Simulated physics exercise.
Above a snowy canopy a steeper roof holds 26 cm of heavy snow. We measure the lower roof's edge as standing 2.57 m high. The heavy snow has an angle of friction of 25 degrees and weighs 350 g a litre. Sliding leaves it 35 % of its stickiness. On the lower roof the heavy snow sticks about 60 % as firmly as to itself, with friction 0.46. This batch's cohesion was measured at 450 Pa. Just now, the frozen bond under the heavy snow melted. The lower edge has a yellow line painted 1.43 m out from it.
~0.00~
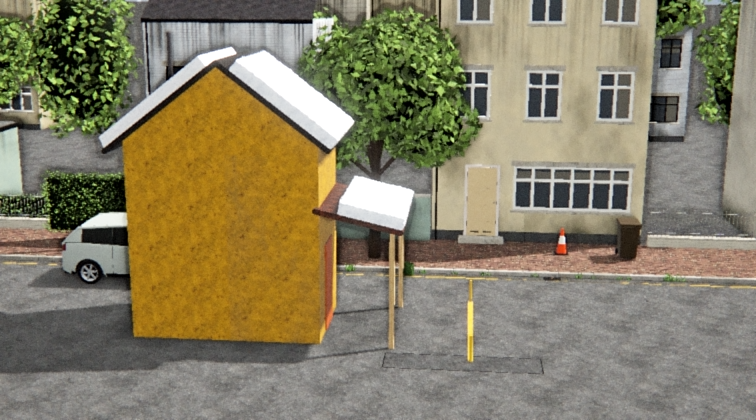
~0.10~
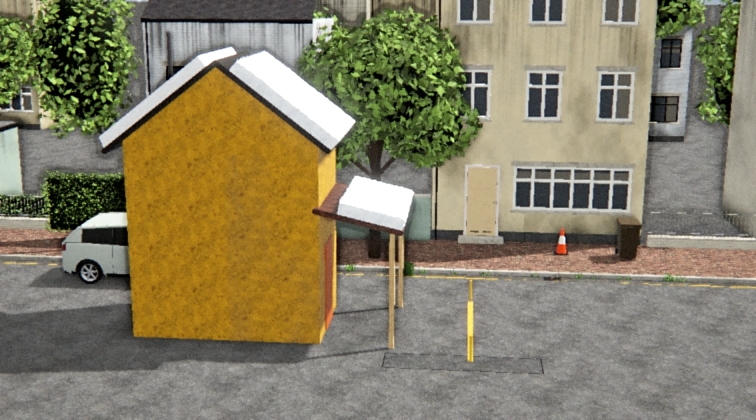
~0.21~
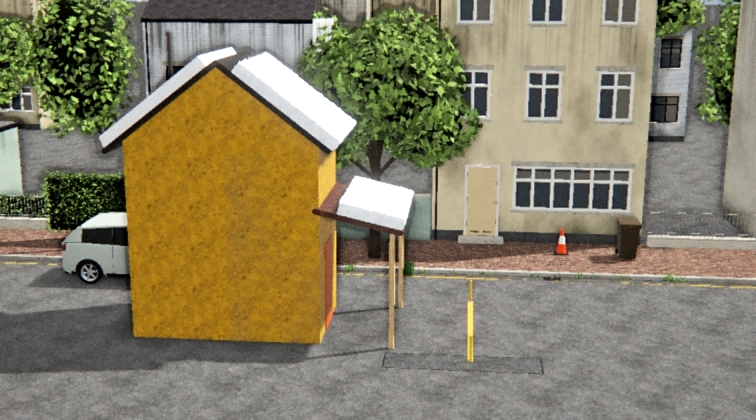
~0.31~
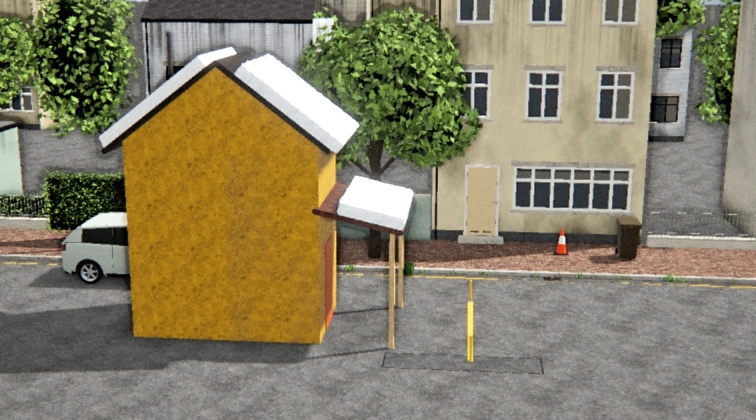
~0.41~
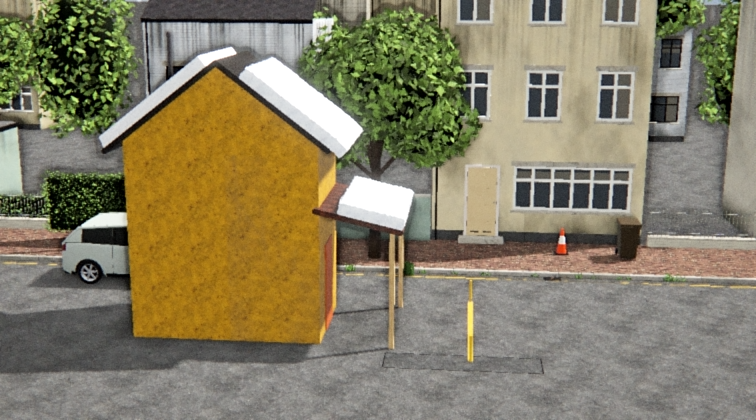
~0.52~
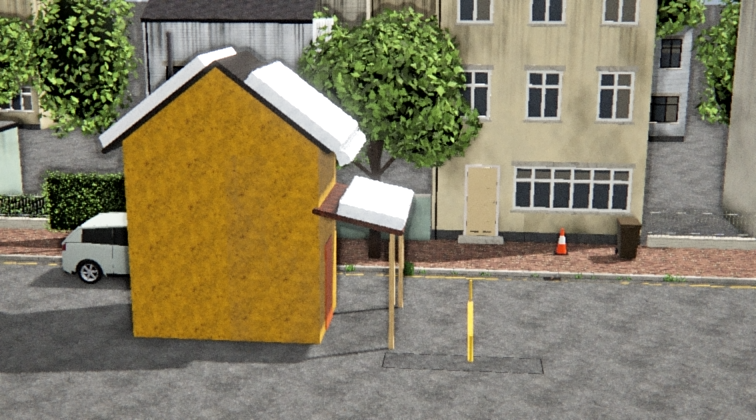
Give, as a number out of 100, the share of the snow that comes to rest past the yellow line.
46 out of 100.
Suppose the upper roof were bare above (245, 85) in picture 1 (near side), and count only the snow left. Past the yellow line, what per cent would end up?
Then around 40 percent.
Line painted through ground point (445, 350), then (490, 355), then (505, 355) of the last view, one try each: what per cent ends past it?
About 55 %, 35 %, 30 %.
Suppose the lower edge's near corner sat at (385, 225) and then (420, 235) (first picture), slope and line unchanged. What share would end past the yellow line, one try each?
Respectively 45 % and 40 %.
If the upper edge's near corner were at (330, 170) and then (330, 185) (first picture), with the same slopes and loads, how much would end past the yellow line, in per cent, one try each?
Around 30 percent, then around 12 percent.
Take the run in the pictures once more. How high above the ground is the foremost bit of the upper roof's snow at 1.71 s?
About 1.2 m.
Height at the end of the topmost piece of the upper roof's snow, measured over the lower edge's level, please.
Roughly 0.6 m.
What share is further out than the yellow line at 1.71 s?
I'd put it at close to 0 in a hundred.
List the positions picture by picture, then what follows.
Foremost bit of the heavy snow at (332, 145), in the first picture.
Foremost bit of the heavy snow at (332, 145), its middle shifted 1.5 cm, in the second picture.
Foremost bit of the heavy snow at (334, 147), its middle shifted 6.0 cm, 2 % of it past the upper edge, in one piece, in the third picture.
Foremost bit of the heavy snow at (337, 151), its middle shifted 14 cm, 5 % of it past the upper edge, in one piece, in the fourth picture.
Foremost bit of the heavy snow at (341, 146), its middle shifted 25 cm, 10 % of it past the upper edge, in one piece, in the fifth picture.
Foremost bit of the heavy snow at (347, 153), its middle shifted 39 cm, 15 % of it past the upper edge, cracking, in the sixth picture.
After 1.06 s, none is below the lower edge and 0 % is past the line.
After 1.71 s, 21 % is below the lower edge and 0 % is past the line.
After 2.35 s, 65 % is below the lower edge and 45 % is past the line.
After 3.00 s, 65 % is below the lower edge and 46 % is past the line.
After 3.10 s, 65 % is below the lower edge and 46 % is past the line.
